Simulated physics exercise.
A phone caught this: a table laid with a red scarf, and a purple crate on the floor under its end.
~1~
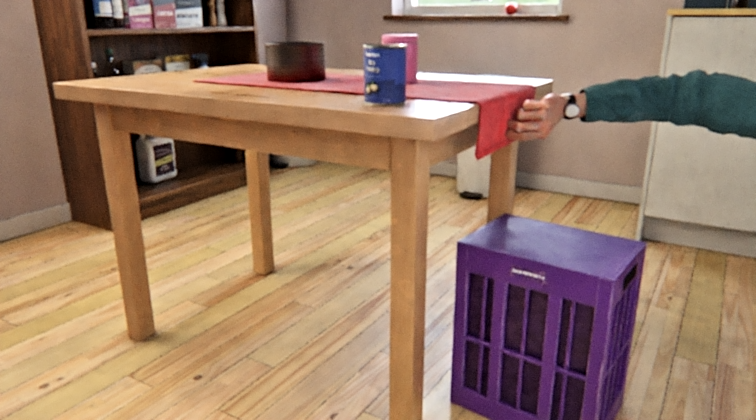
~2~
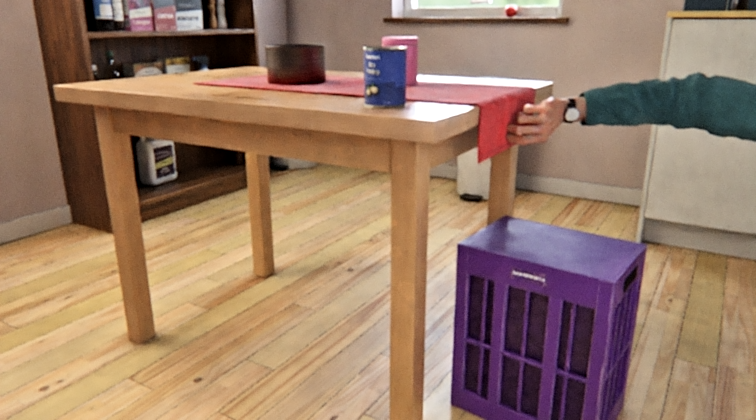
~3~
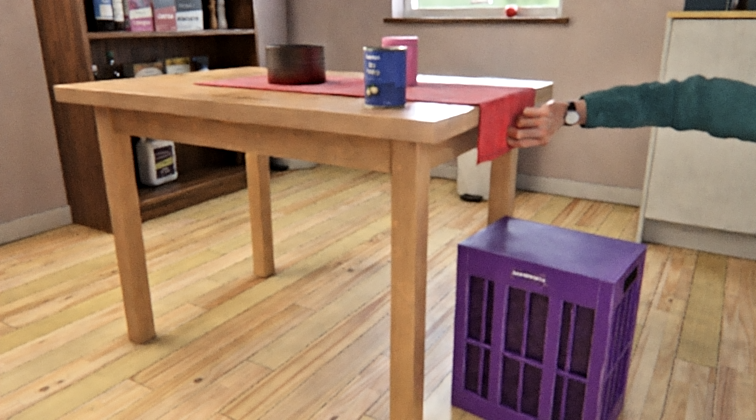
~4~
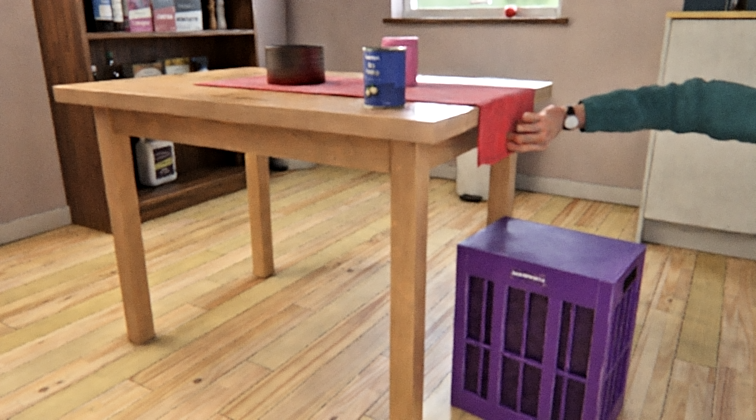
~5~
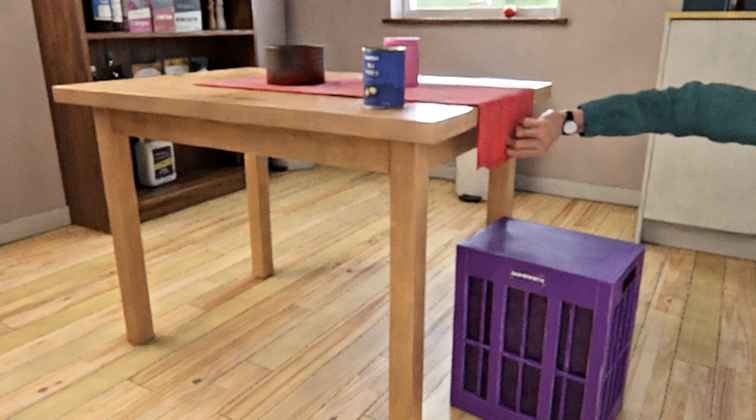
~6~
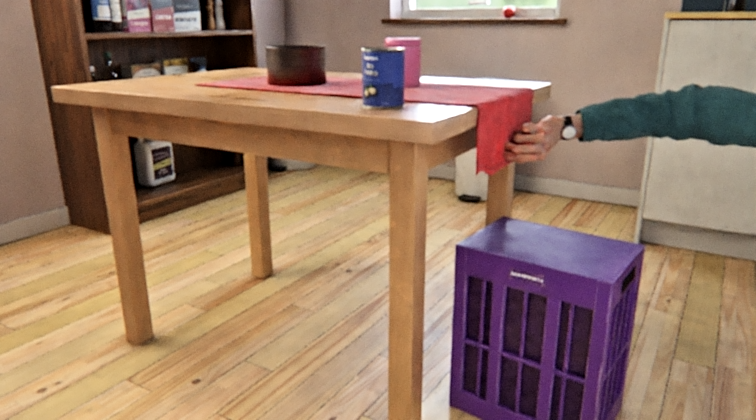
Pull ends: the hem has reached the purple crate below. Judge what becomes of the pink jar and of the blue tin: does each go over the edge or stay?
Verdict: The pink jar ends up staying, the blue tin ends up staying.
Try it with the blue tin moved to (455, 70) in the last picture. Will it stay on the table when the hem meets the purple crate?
Off.
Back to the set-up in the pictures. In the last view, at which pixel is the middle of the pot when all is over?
The middle of it sits at pixel (357, 68).
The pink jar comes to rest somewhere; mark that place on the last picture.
It ends at (472, 65).
Then, 0.20 s after the last picture, hem going down; jar carried along near (422, 64); tin unmoved.
Then, 0.58 s after the last picture, hem going down; jar carried along near (447, 65); tin unmoved.
Then, 0.98 s after the last picture, hem on the crate; jar carried along near (470, 65); tin unmoved.
At rest, hem on the crate; jar carried along near (472, 65); tin unmoved. The pink jar remains up there and the blue tin keeps clear of the edge.
